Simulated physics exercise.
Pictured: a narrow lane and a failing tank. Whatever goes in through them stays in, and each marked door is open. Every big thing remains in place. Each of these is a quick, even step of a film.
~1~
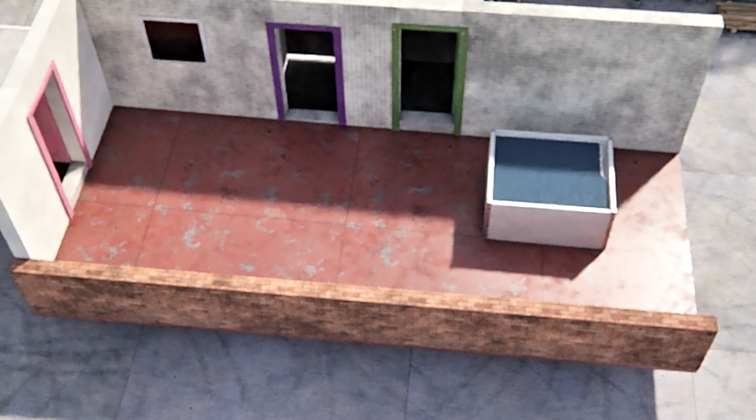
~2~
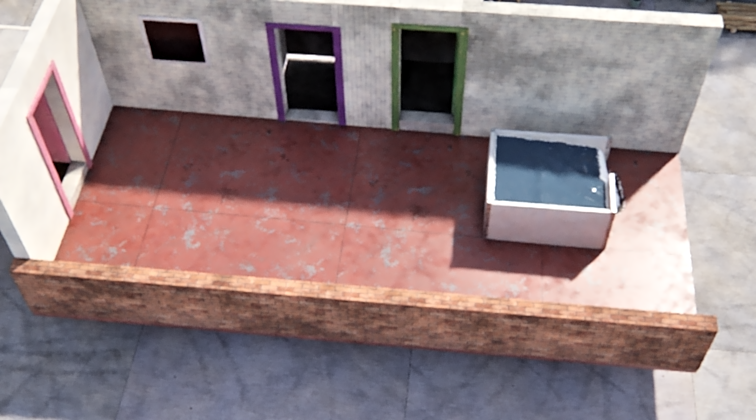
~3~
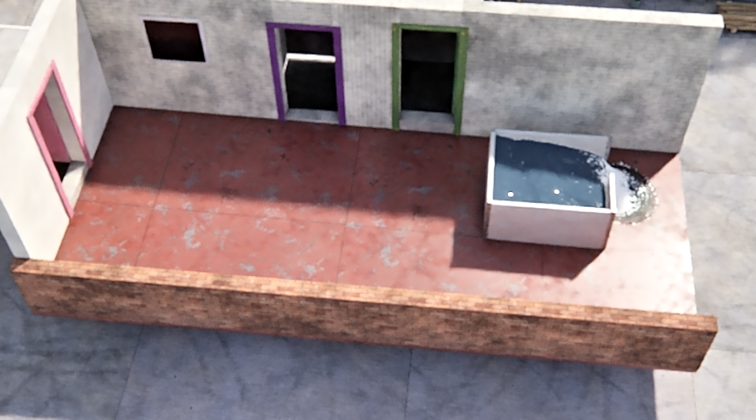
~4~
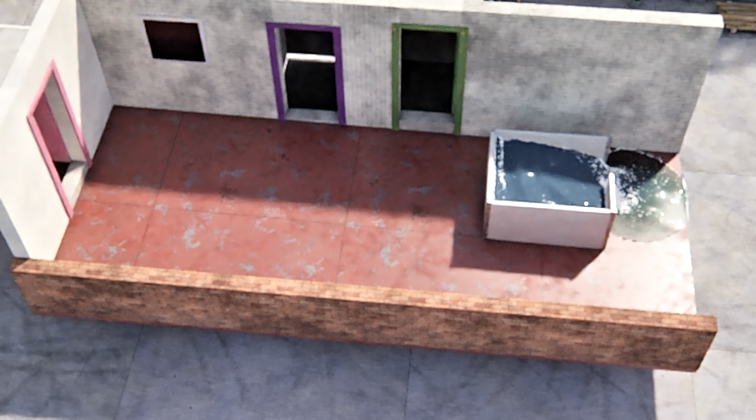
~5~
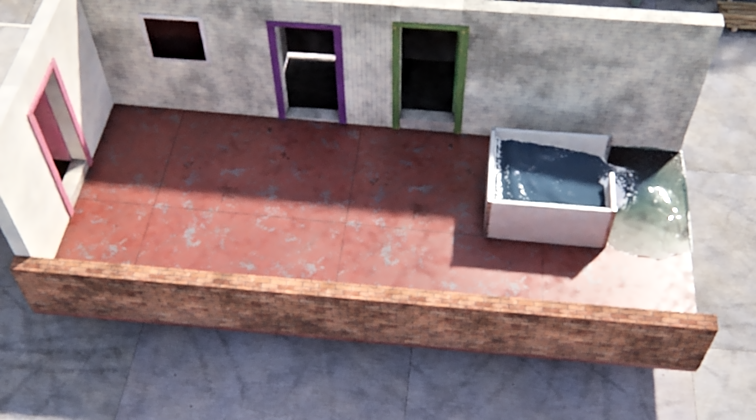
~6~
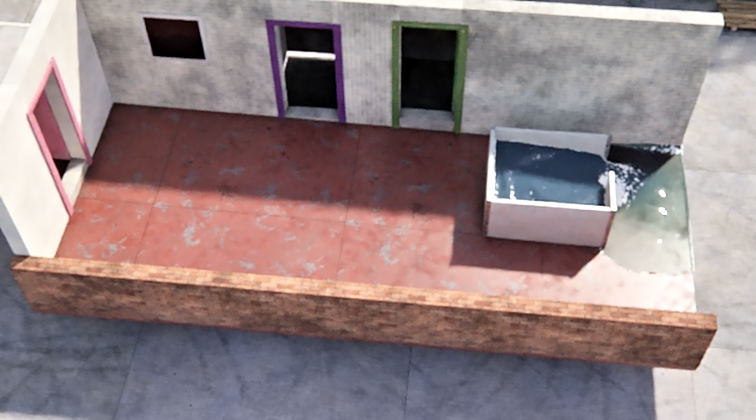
The clip shows a white-walled tank of water on a walled red floor, still at first; then water bursts from its right side, splashes onto the floor and spreads in a widening sheet as the tank's surface churns.
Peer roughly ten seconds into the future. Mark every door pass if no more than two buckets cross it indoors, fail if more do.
Marks: Pink door pass, purple door pass, green door pass.
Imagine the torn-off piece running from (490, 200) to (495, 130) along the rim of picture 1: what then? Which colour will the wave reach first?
I'd say the green one.
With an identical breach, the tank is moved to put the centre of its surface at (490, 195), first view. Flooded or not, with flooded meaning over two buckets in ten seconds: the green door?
Result, one by one - green door: Below the limit.
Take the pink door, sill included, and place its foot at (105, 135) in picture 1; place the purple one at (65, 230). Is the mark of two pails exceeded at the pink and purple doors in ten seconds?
At the pink door it remains below; at the purple door it remains below.
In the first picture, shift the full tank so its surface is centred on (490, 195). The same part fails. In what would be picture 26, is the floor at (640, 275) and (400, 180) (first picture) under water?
Note - point 1 drenched; point 2 still bare.
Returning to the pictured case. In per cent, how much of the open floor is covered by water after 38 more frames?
Estimated share: About 10 %.
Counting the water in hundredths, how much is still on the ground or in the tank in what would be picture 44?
That comes to around 26 in a hundred.
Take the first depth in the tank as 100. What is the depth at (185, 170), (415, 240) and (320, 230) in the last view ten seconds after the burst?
My figures are about 0, 0 and 0 percent.
A moment on, water covers 10 % of the floor; the pink door not reached, the purple door not reached, the green door not reached.
Next, water covers 10 % of the floor; the pink door not reached, the purple door not reached, the green door not reached.
Then, water covers 10 % of the floor; the pink door not reached, the purple door not reached, the green door not reached.
Later, water covers 10 % of the floor; the pink door not reached, the purple door not reached, the green door not reached.
In the end, water covers 5 % of the floor; the pink door not reached, the purple door not reached, the green door not reached.
